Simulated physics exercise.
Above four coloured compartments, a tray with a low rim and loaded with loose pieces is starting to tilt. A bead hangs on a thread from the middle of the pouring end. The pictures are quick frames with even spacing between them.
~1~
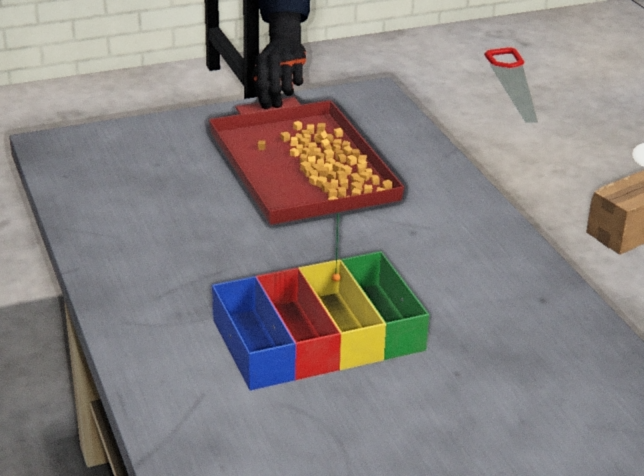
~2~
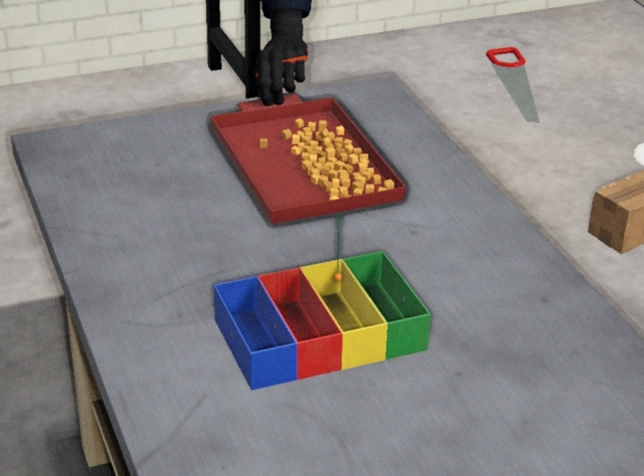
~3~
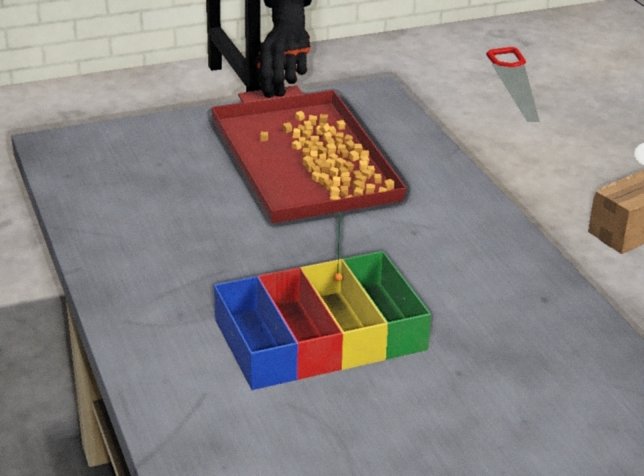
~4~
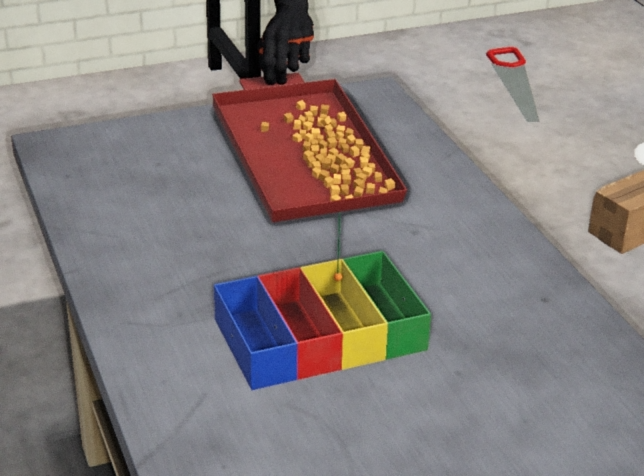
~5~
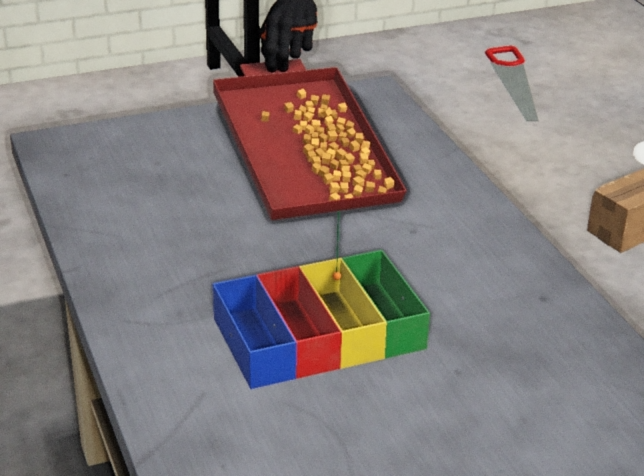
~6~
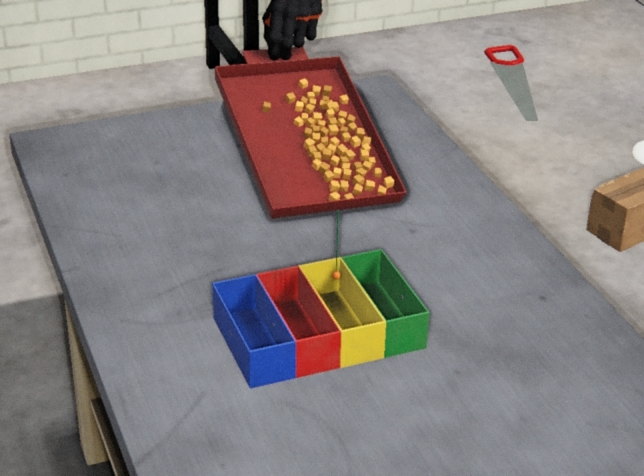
A red tray of small golden cubes, gripped at its far edge by a black gloved or robotic hand, sits level above a grey table seen from a high angle. Below its near edge, a small bead hangs on a thread over blue, red, yellow and green compartments, with a saw and wooden block at right. The hand slowly raises the far edge, tilting the tray toward its near right corner.
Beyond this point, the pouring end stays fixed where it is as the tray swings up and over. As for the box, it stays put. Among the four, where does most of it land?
Mostly in the green cell.
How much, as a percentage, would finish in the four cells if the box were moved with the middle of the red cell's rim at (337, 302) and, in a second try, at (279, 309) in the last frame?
The first yields 100 per cent and the second 50 per cent.
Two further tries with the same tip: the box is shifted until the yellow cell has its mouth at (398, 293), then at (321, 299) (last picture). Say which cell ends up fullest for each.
In order of the tries: The cell in yellow and green.
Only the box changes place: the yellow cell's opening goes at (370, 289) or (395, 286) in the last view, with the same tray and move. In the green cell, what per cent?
50 %, then 10 %.
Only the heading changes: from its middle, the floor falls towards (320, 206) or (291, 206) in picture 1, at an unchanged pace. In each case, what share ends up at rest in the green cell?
It comes to about 20 per cent the first time and about 0 per cent the second.
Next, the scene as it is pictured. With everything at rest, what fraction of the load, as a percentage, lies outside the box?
40 %.
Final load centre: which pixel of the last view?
Close to (405, 335) in the last view.
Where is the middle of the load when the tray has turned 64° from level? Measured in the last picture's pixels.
Check around (370, 174) in the last picture.
Soon, tray tipped steeply; nearly all on the tray; a stray few falling or outside the box.
A while on, tray tipped past a quarter turn; nearly all on the tray; a stray few in the green cell; a stray few falling or outside the box.
Towards the end, tray tipped past a quarter turn; about half in the green cell; a small part in the yellow cell; about a third falling or outside the box.
Finally, tray tipped past a quarter turn; about half in the green cell; a small part in the yellow cell; none in the blue cell; none in the red cell; about a third outside the box.
